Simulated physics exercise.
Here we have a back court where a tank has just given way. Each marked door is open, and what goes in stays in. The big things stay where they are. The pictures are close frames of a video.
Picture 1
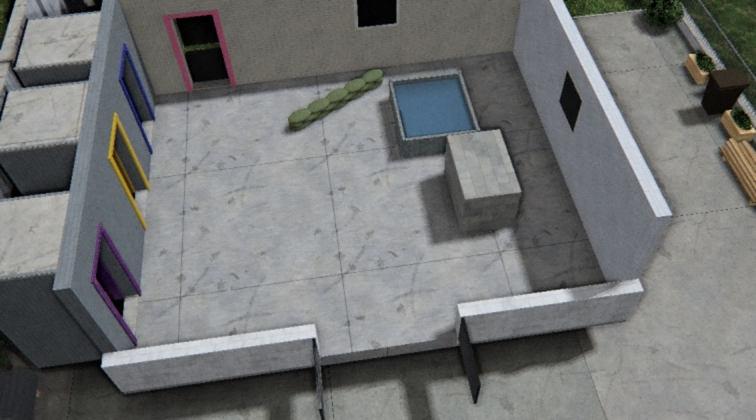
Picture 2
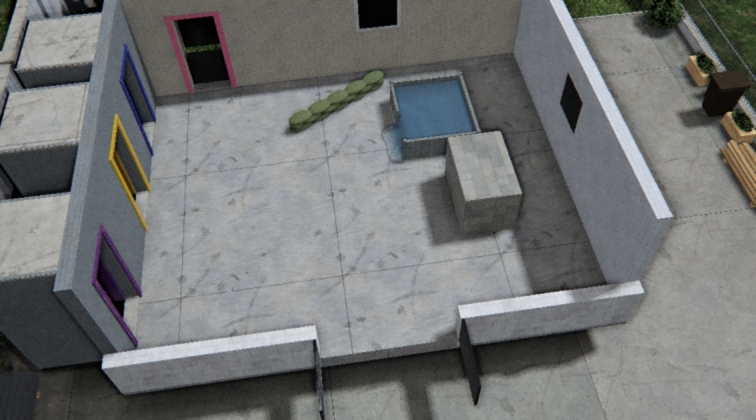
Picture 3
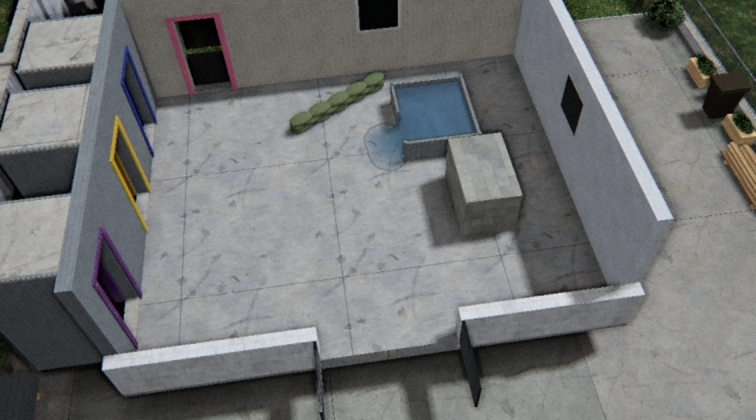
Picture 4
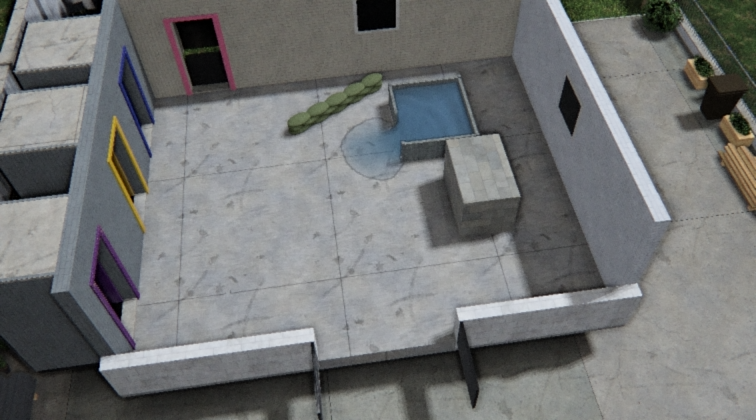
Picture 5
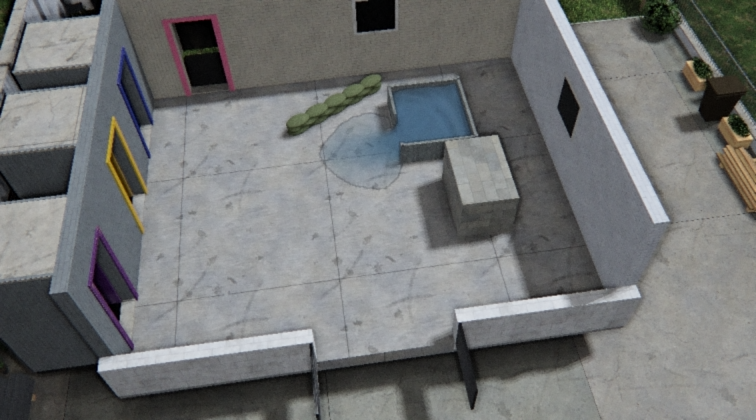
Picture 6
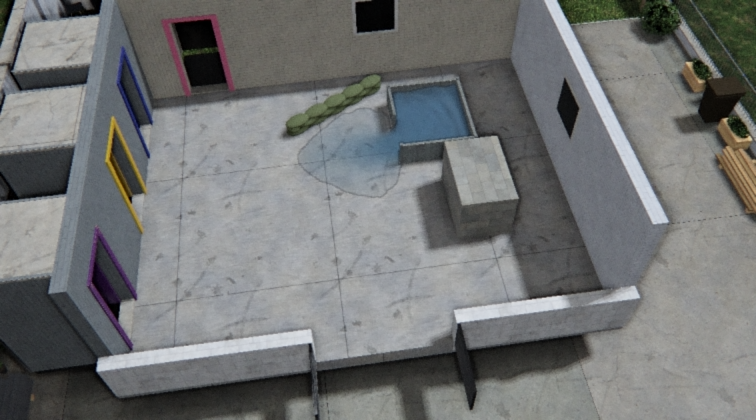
Water sat still in a square tank in a walled courtyard, then poured out through a gap in its left side and spread left across the pale paved floor, below a row of green bushes.
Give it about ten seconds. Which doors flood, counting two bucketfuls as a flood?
In the end: The pink door holds within the limit; the purple door holds within the limit; the blue door holds within the limit; the yellow door floods.
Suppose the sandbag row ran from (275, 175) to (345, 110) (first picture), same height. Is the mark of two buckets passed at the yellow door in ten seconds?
My reading: Yellow keeps below it.
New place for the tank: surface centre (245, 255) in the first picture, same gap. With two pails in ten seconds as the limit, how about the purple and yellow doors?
Purple passes that mark, yellow lets less in.
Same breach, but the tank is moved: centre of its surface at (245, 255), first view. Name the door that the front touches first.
I say the purple-painted one.
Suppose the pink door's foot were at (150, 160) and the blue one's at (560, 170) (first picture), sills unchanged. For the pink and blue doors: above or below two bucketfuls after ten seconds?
Then: Pink passes that mark; blue lets less in.
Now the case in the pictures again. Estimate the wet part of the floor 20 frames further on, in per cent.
About 40 per cent.
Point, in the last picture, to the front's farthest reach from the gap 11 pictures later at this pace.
At about (164, 188).
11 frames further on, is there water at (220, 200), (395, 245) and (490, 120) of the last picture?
In turn: Covered, not flooded, dry.
A moment on, water covers 15 % of the floor; the pink door not reached, the purple door not reached, the blue door not reached, the yellow door not reached.
Next, water covers 25 % of the floor; the pink door not reached, the purple door not reached, the blue door not reached, the yellow door not reached.
Then, water covers 40 % of the floor; the pink door not reached, the purple door not reached, the blue door under two buckets in, the yellow door under two buckets in.
Later, water covers 40 % of the floor; the pink door wet at the sill, nothing in, the purple door wet at the sill, nothing in, the blue door under two buckets in, the yellow door over two buckets in.
In the end, water covers 50 % of the floor; the pink door wet at the sill, nothing in, the purple door wet at the sill, nothing in, the blue door under two buckets in, the yellow door over two buckets in.
